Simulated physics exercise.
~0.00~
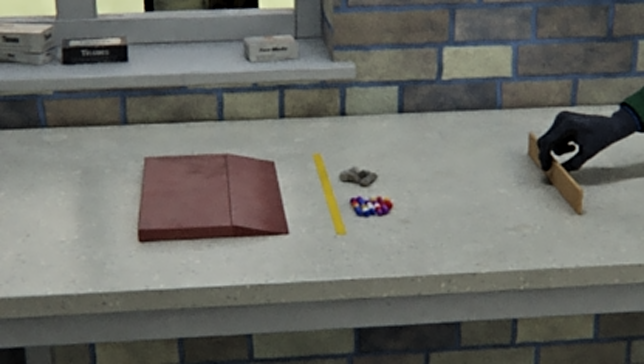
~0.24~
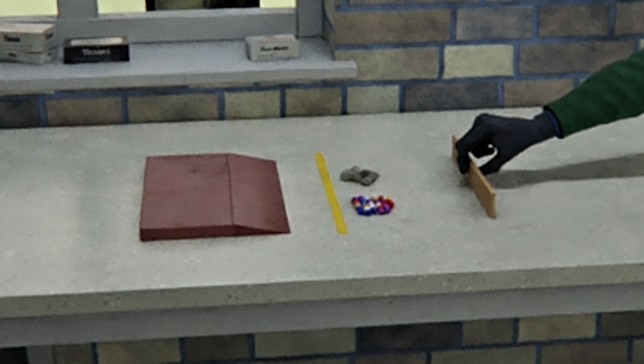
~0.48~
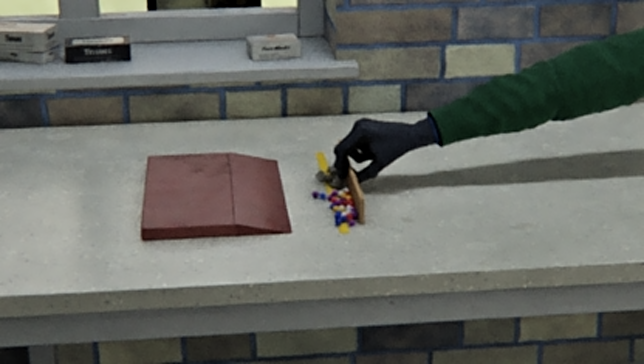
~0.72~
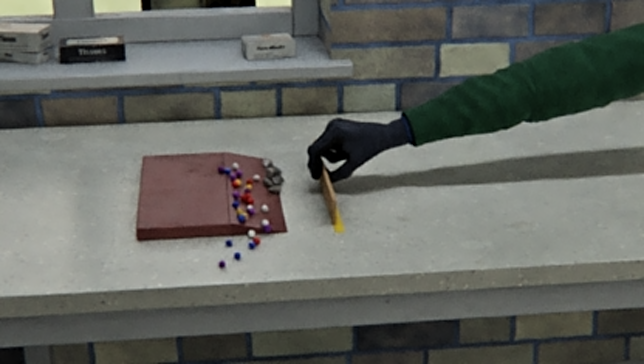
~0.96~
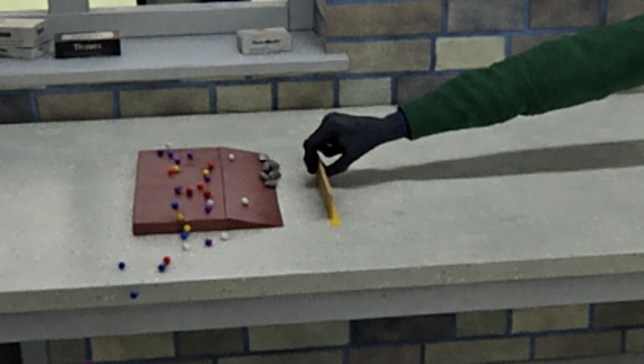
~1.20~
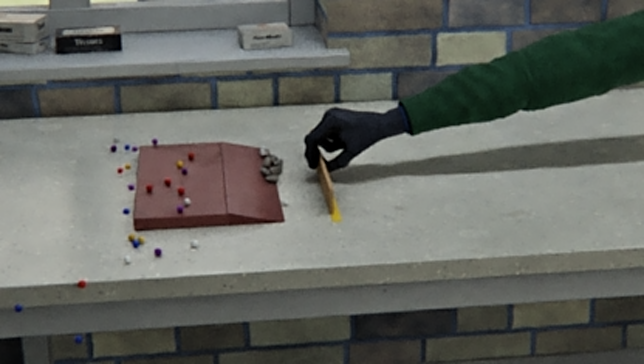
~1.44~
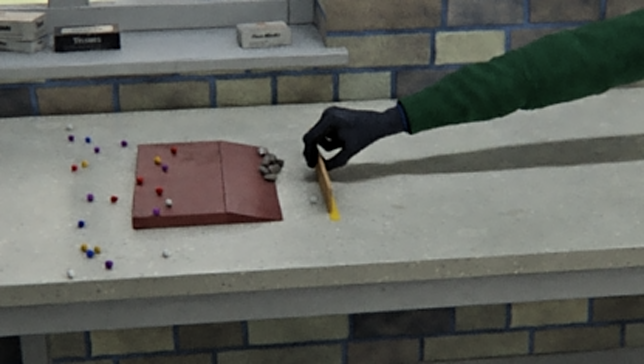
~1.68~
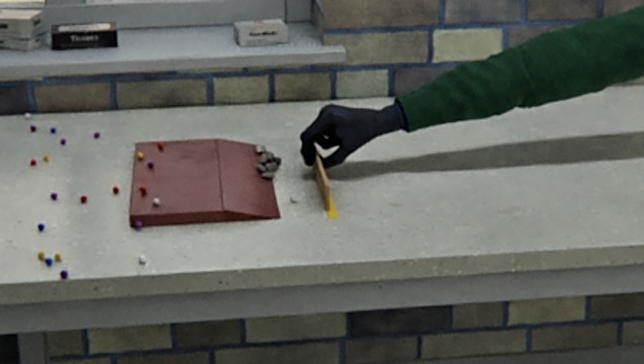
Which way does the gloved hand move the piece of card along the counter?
It pushes the card to the left, towards the red ramp, and stops it at the yellow tape.
